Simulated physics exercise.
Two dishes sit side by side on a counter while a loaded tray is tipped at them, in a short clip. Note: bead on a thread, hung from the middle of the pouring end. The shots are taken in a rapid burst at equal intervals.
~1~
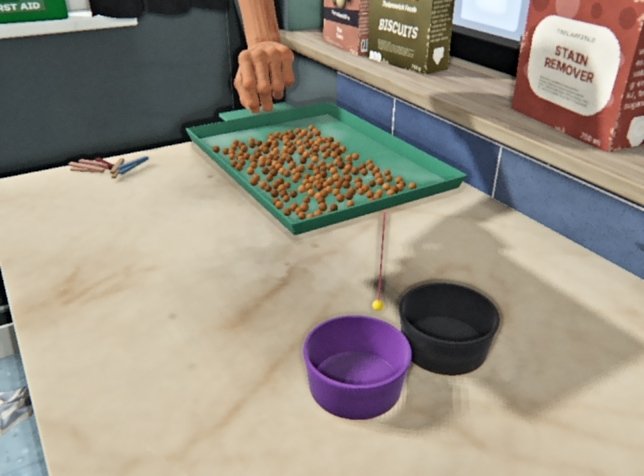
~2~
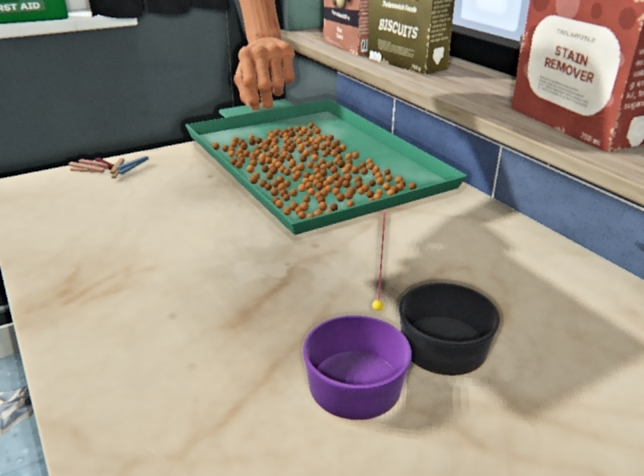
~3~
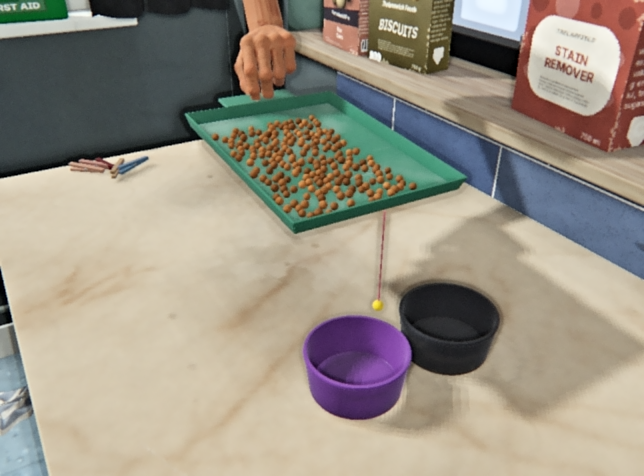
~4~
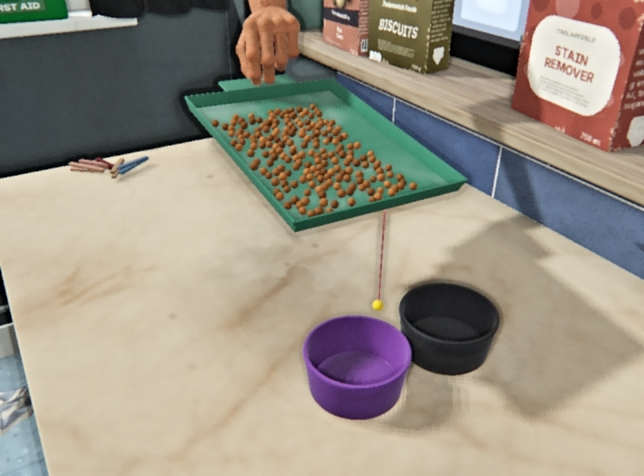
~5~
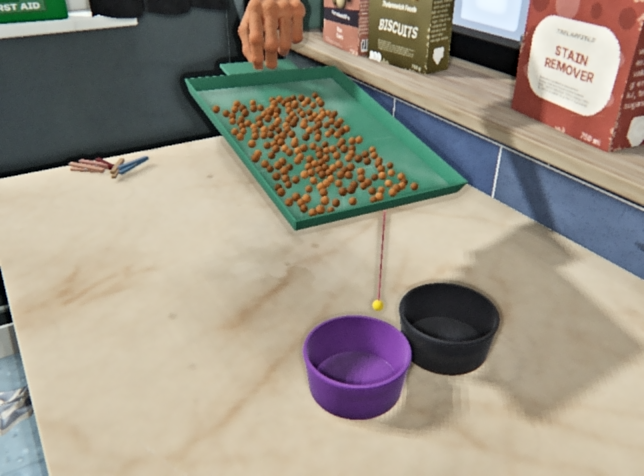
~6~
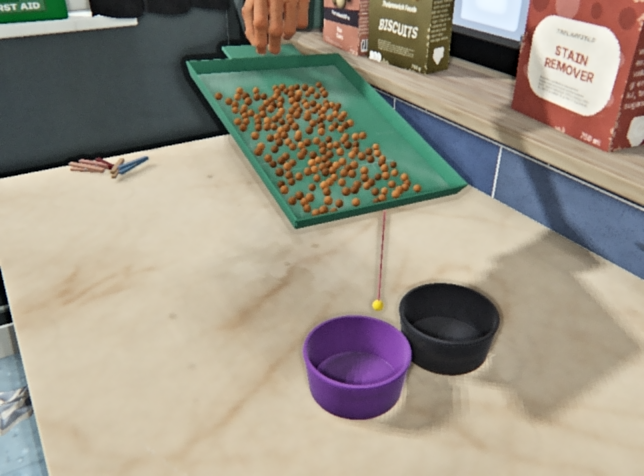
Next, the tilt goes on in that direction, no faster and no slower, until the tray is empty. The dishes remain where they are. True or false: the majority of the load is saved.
True.
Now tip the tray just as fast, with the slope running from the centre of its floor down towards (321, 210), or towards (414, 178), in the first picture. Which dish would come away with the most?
Outcome by order - one: Left side; two: Right side.
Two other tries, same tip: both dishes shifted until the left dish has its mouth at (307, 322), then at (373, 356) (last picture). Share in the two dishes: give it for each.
It would be near 10 per cent first and near 90 per cent second.
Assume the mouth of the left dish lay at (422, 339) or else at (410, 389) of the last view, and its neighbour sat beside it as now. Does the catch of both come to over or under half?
The first place gets the greater share, the second a lesser share.
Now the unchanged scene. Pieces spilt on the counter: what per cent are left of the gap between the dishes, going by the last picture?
0 per cent, roughly.
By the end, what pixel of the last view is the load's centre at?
I'd mark it at roughly (446, 346).
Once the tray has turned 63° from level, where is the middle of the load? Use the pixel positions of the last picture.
The load is centred about (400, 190).
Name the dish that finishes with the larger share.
Simple - it is the one placed right.
Shortly afterwards, tray tipped steeply; the bulk on the tray; only a few in the right dish; only a few outside both; a little in the air.
Next, tray tipped past a quarter turn; a little on the tray; a little in the left dish; near half in the right dish; a little outside both; near a third in the air.
Some moments later, tray tipped past a quarter turn; near a quarter in the left dish; near two thirds in the right dish; a little outside both.
In the end, tray tipped past a quarter turn; near a quarter in the left dish; near two thirds in the right dish; a little outside both.
